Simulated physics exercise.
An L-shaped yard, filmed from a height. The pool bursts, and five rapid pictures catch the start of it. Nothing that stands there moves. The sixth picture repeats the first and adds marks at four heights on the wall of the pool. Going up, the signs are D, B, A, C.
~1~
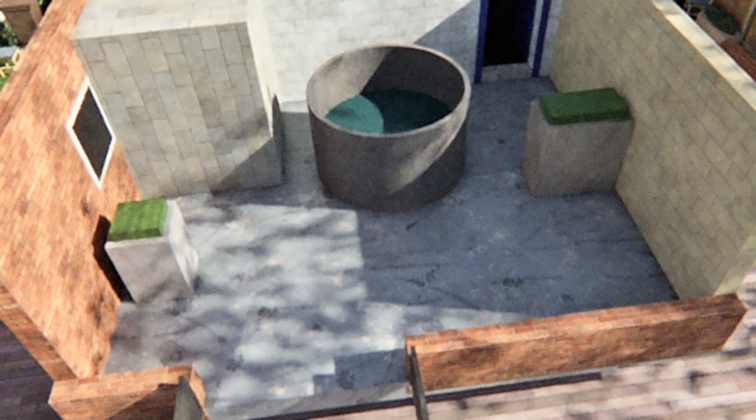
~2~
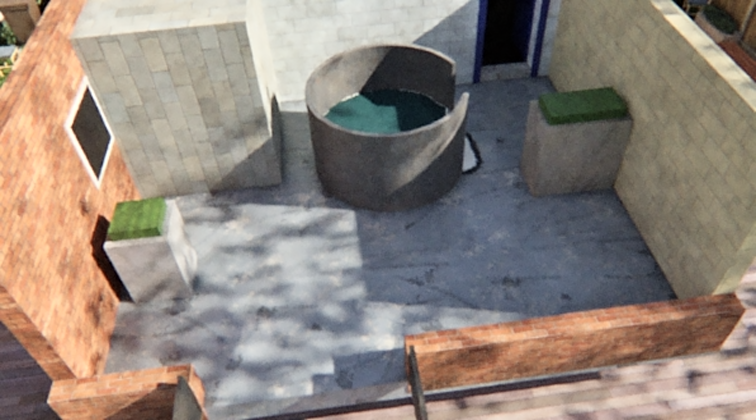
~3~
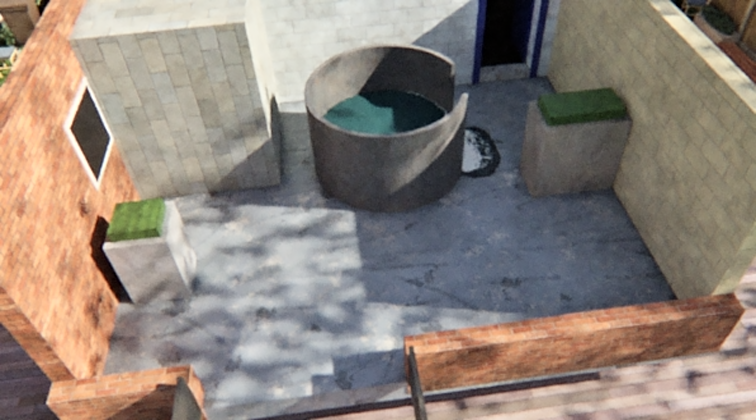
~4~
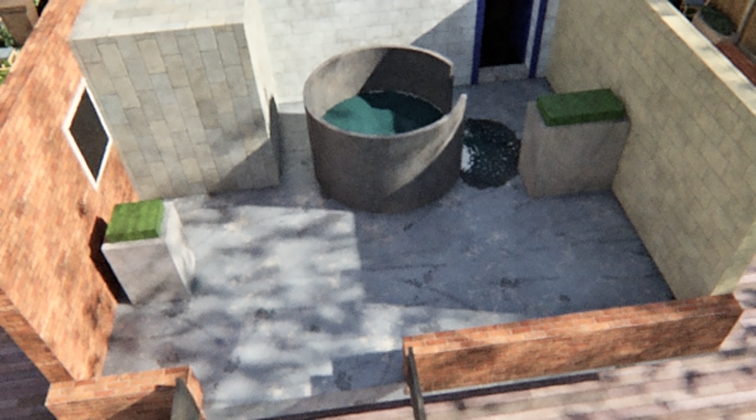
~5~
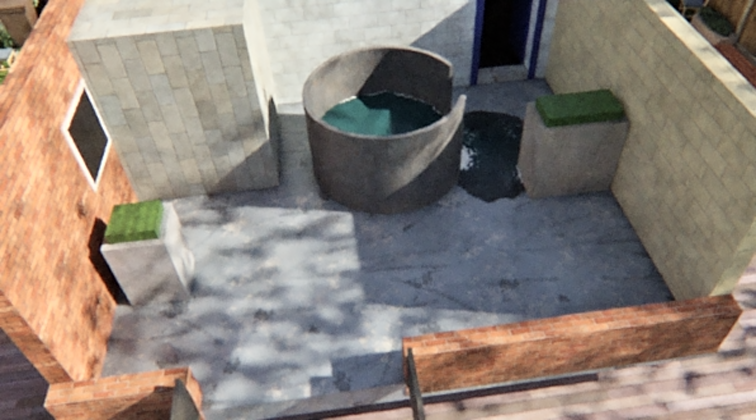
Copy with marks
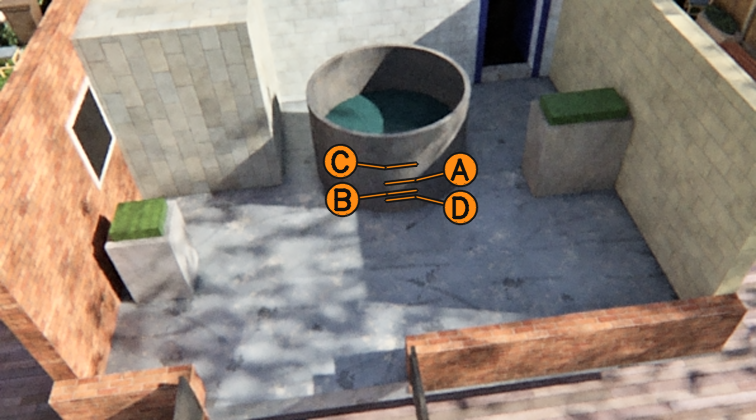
Round grey pool opening on its right side, water pouring out through the gap and spreading across the paved yard.
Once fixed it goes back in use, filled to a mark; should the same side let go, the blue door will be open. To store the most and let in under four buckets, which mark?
B.
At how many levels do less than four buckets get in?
Two.
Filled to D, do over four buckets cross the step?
No, not at all.
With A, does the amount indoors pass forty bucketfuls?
No, less.
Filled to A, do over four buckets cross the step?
Yes.
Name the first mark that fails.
A.
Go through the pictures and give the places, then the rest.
In the first picture, water in the pool at rest, its middle at (389, 130); foot of the blue doorway at (506, 80); open gate at (299, 347).
In the second picture, front seen at (468, 144), 1 % of the ground wet.
In the third picture, front seen at (481, 132), 2 % of the ground wet.
In the fourth picture, front seen at (515, 168), 5 % of the ground wet.
In the fifth picture, front seen at (486, 114), 8 % of the ground wet.
On the marked copy, A at (400, 181); B at (401, 192); C at (400, 165); D at (401, 198); from the bottom up D, B, A, C.
For mark A, about 12 bucketfuls get in.
For mark B, a bucket or two gets in.
For mark C, dozens of bucketfuls pour in.
For mark D, nothing gets over.
